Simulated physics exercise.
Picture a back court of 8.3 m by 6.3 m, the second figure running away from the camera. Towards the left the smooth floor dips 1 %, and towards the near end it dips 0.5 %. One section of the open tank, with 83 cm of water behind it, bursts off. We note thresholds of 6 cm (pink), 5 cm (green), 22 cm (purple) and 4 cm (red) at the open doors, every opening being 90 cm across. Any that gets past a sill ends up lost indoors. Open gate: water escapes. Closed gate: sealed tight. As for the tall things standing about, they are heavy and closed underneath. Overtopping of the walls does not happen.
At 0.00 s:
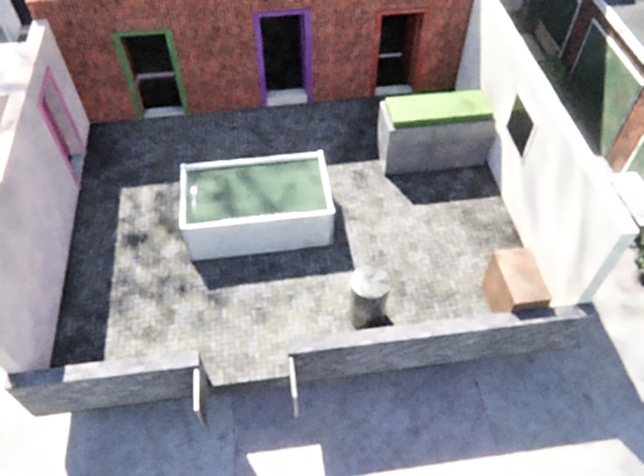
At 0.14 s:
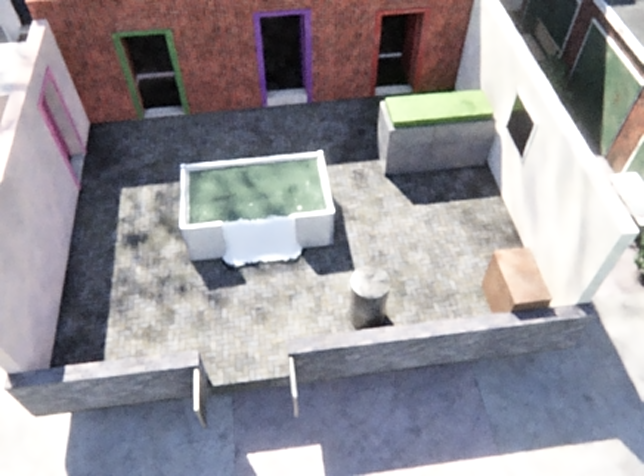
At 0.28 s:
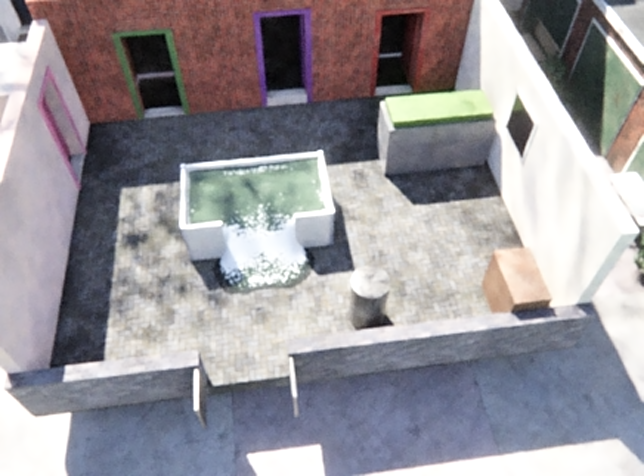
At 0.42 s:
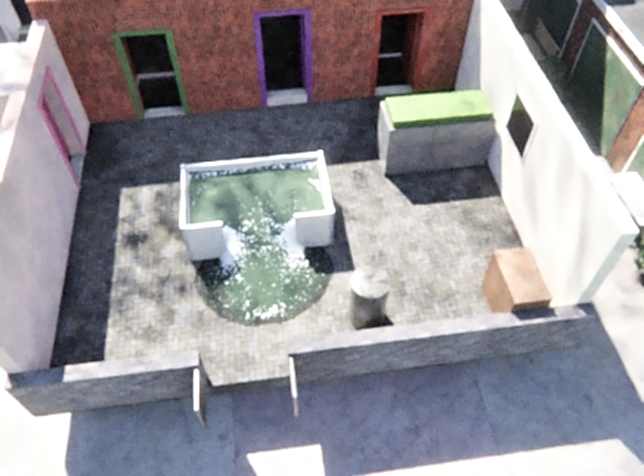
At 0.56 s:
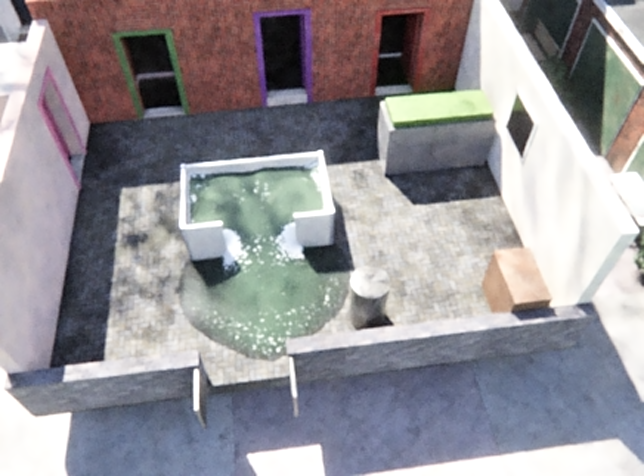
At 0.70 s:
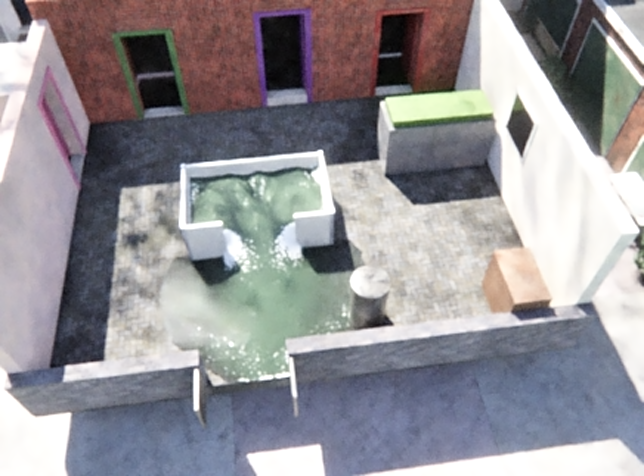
To begin with, a white-walled open tank of green water stands still in a paved court with brick and pale walls. Then the middle of its near side bursts off and water pours out, foaming onto the paving. The pool widens toward the near wall, spreading around the gateway and beside a short grey cylinder.
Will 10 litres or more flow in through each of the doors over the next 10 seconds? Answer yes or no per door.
Pink door: No, green door: No, purple door: No, red door: No.
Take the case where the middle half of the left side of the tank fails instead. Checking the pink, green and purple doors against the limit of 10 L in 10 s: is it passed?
For pink, too much; for green, too much; for purple, too little.
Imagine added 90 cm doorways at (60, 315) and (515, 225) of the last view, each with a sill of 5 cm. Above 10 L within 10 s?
The first door gets there and the second falls short.
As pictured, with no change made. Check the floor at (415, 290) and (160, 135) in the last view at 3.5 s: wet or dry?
I'd say drenched, then spared.
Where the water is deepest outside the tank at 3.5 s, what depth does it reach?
It tops out at some 22 cm.
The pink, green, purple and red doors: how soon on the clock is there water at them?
Arrival: Pink 4.0 s, green 6.5 s, purple 10.0 s, red not within the 10 s.
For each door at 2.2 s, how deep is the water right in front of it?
Readings (cm): Pink = 0; green = 0; purple = 0; red = 0.
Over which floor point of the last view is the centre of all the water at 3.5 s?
The water is centred near (270, 273).
After 1.4 s water covers 20 % of the floor and is deepest (42 cm) near (342, 344); pink door not reached, green door not reached, purple door not reached, red door not reached.
After 2.2 s water covers 25 % of the floor and is deepest (38 cm) near (46, 393); pink door not reached, green door not reached, purple door not reached, red door not reached.
After 3.5 s water covers 40 % of the floor and is deepest (22 cm) near (310, 358); pink door not reached, green door not reached, purple door not reached, red door not reached.
After 6.0 s water covers 65 % of the floor and is deepest (12 cm) near (46, 393); pink door 3 cm at the sill, 0 L in, green door not reached, purple door not reached, red door not reached.
After 10.0 s water covers 80 % of the floor and is deepest (8 cm) near (46, 393); pink door 6 cm at the sill, 0 L in, green door 4 cm at the sill, 0 L in, purple door 2 cm at the sill, 0 L in, red door not reached.
